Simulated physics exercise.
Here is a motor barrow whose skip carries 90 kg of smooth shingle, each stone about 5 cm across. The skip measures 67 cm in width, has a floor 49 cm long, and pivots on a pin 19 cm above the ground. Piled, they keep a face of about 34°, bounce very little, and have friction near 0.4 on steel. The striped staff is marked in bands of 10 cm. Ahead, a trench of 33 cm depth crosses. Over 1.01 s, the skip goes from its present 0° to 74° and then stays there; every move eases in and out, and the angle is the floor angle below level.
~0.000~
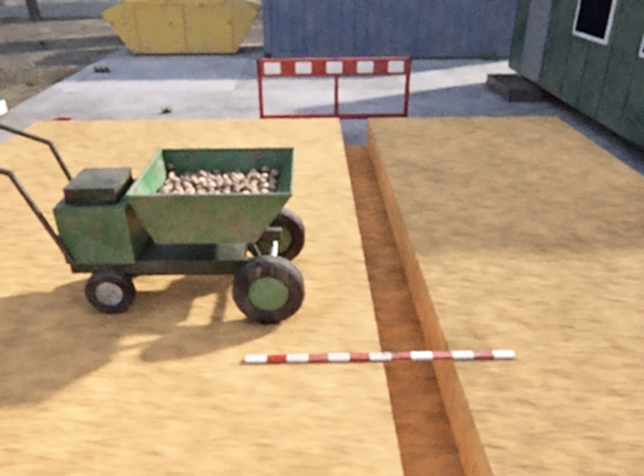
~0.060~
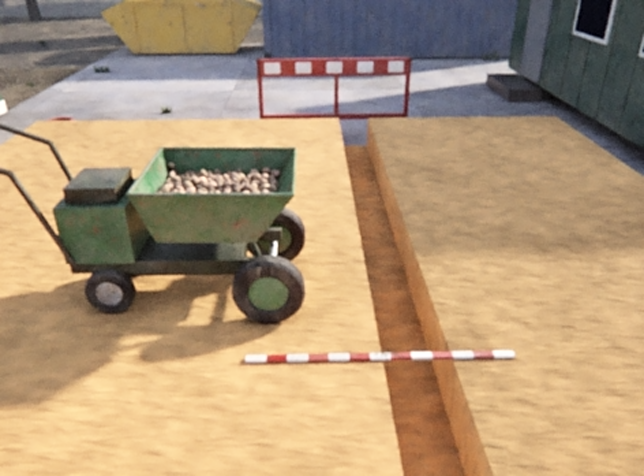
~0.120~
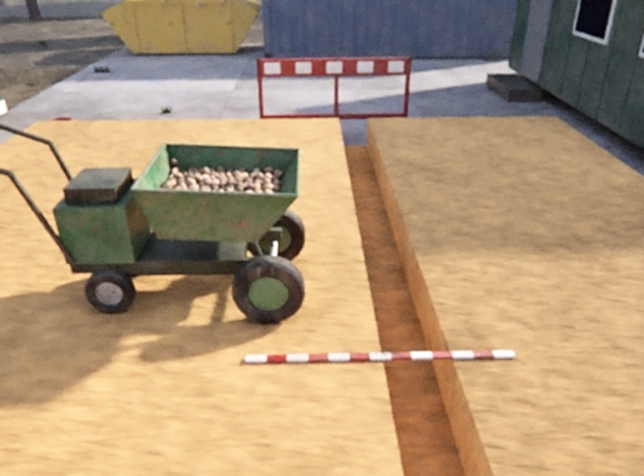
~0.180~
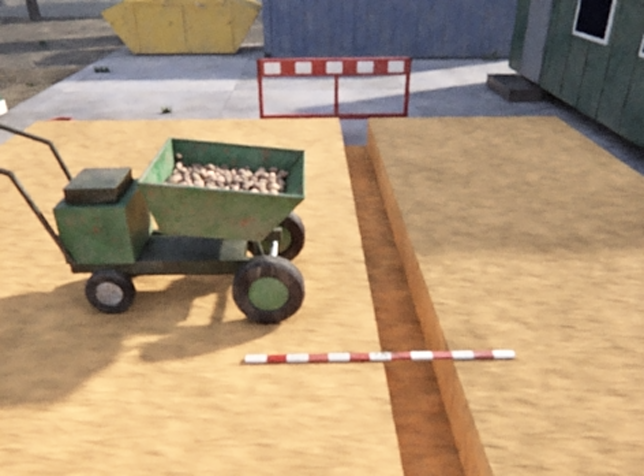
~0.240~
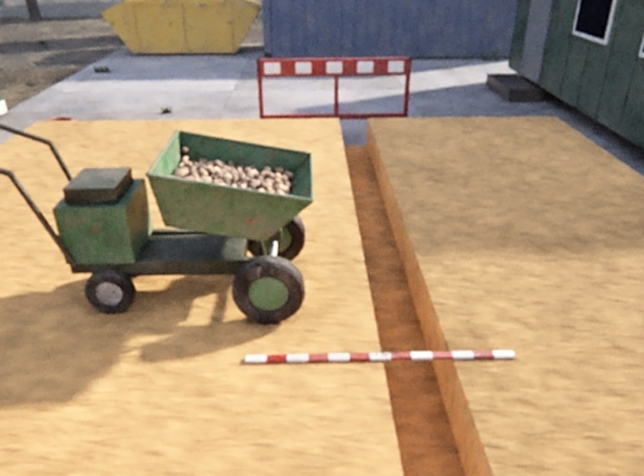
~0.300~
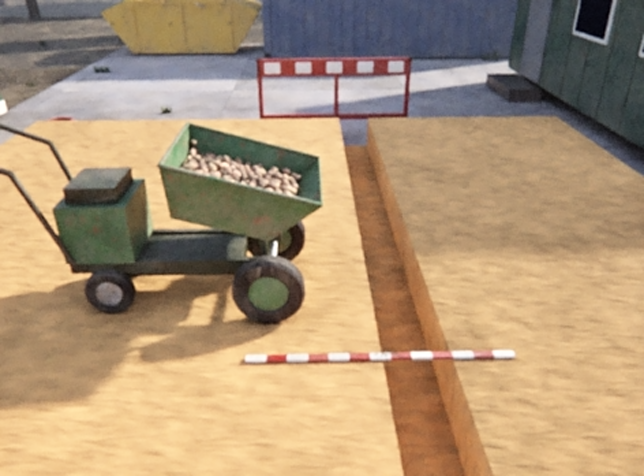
Green motor barrow standing beside a narrow trench, its stone-filled skip slowly tilting forward to the right, the rear end rising.
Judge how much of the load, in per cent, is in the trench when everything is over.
I judge it at about 87 per cent.
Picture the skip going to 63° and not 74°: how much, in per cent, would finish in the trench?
In that case some 80 per cent.
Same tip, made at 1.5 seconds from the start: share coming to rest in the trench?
Expected share: Around 95%.
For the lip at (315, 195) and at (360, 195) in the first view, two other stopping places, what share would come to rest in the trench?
I'd expect some 50 per cent, then some 10.
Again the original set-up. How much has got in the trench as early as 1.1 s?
Some 45 per cent of the load by that point.
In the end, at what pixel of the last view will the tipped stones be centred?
Their middle ends up near (403, 322).
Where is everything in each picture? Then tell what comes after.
Lip at (292, 195), floor tilted 0°, highest stones at (208, 181), in the first picture.
The skip is at 1°, its lip at (293, 195); the top of the load is at (195, 179); the stones move at 0.2 m/s on average, in the second picture.
Lip at (298, 196), floor tilted 3°, highest stones at (189, 177); the stones move at 0.4 m/s on average, in the third picture.
The skip is at 6°, its lip at (304, 198); the top of the load is at (194, 172); the stones move at 0.5 m/s on average, in the fourth picture.
The skip is at 11°, its lip at (313, 201); the top of the load is at (193, 166); the stones move at 0.7 m/s on average, in the fifth picture.
Lip at (322, 206), floor tilted 16°, highest stones at (196, 157); the stones move at 0.8 m/s on average, in the sixth picture.
After 0.8 s the floor is at 63°; 100 % in the skip; the foremost stones are at (367, 244).
After 1.1 s the floor is at 74°; 52 % in the skip, 45 % in the trench, 3 % past the trench; the foremost stones are at (444, 286).
After 1.5 s the floor is at 74°; 14 % in the skip, 74 % in the trench, 13 % past the trench; the foremost stones are at (515, 271).
After 3.4 s the floor is at 74°; 0 % in the skip, 87 % in the trench, 13 % past the trench; the foremost stones are at (578, 274).
